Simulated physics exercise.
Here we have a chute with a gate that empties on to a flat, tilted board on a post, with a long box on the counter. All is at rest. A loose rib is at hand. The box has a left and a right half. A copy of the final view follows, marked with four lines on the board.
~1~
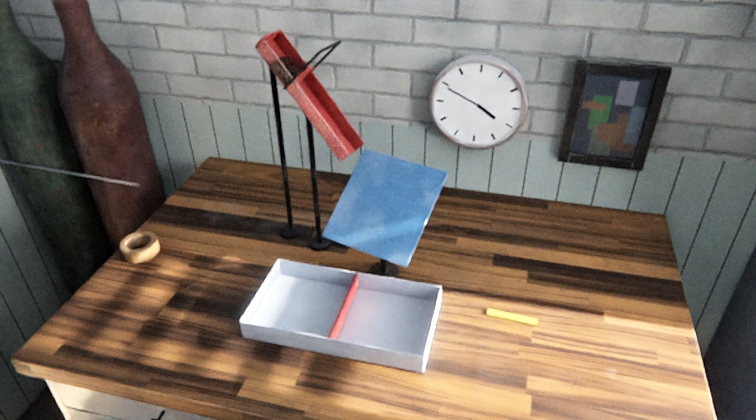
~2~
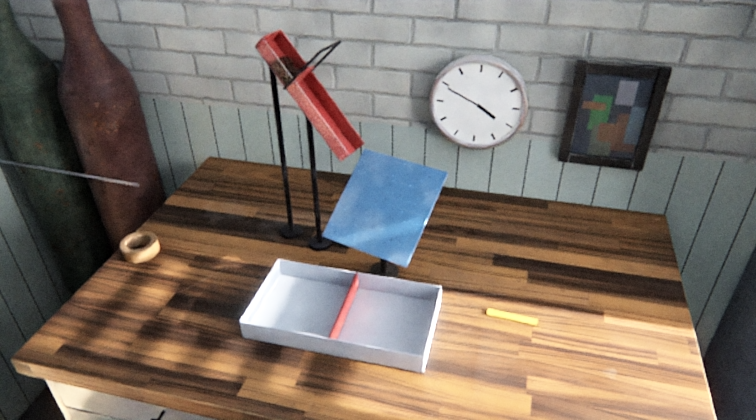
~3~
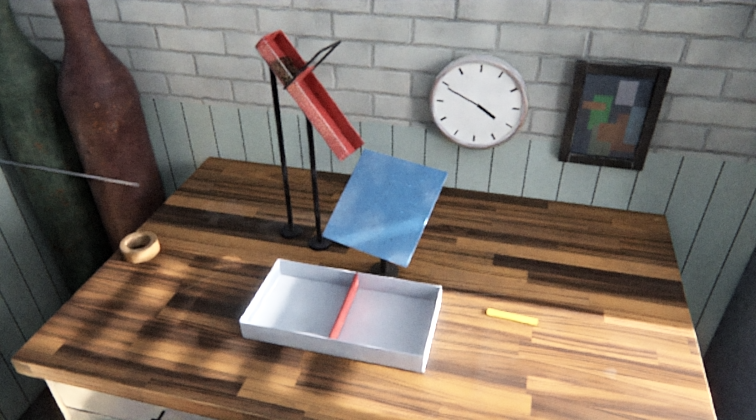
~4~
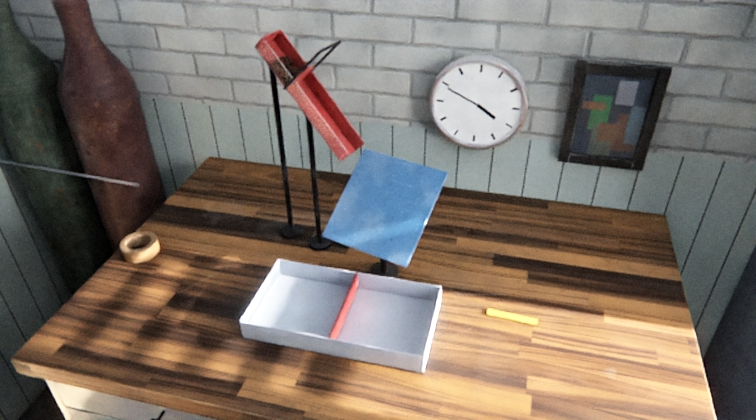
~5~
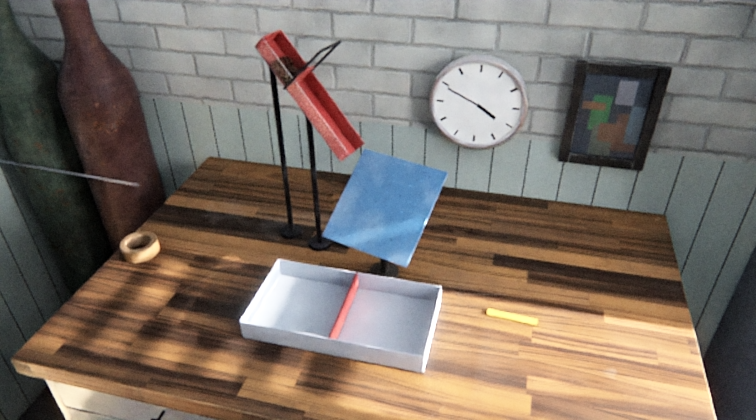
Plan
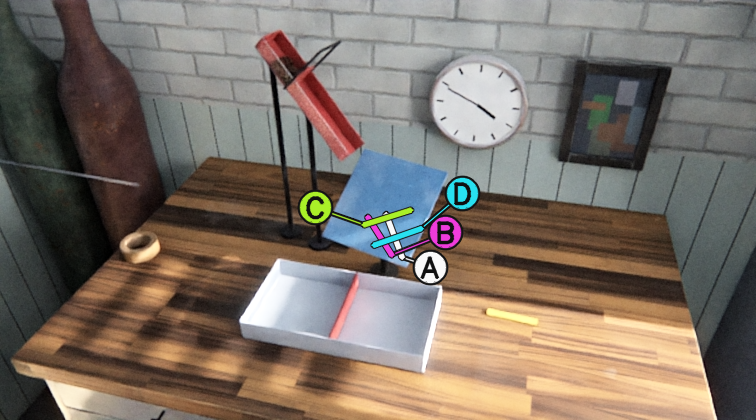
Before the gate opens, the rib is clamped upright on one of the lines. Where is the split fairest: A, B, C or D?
D beats the others.
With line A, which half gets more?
More lands on the right.
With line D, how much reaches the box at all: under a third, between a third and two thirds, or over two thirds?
It is over two thirds.
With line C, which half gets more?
Left.
On the marked copy, line A from (386, 214) to (402, 257); line B from (367, 217) to (391, 254); line C from (410, 210) to (364, 224); line D from (421, 228) to (374, 245).
If A is chosen, of what is caught, about a quarter in the left half, most in the right.
If B is chosen, of what is caught, about a quarter in the left half, most in the right.
If C is chosen, of what is caught, most in the left half, a small part in the right.
If D is chosen, of what is caught, about two thirds in the left half, about a third in the right.
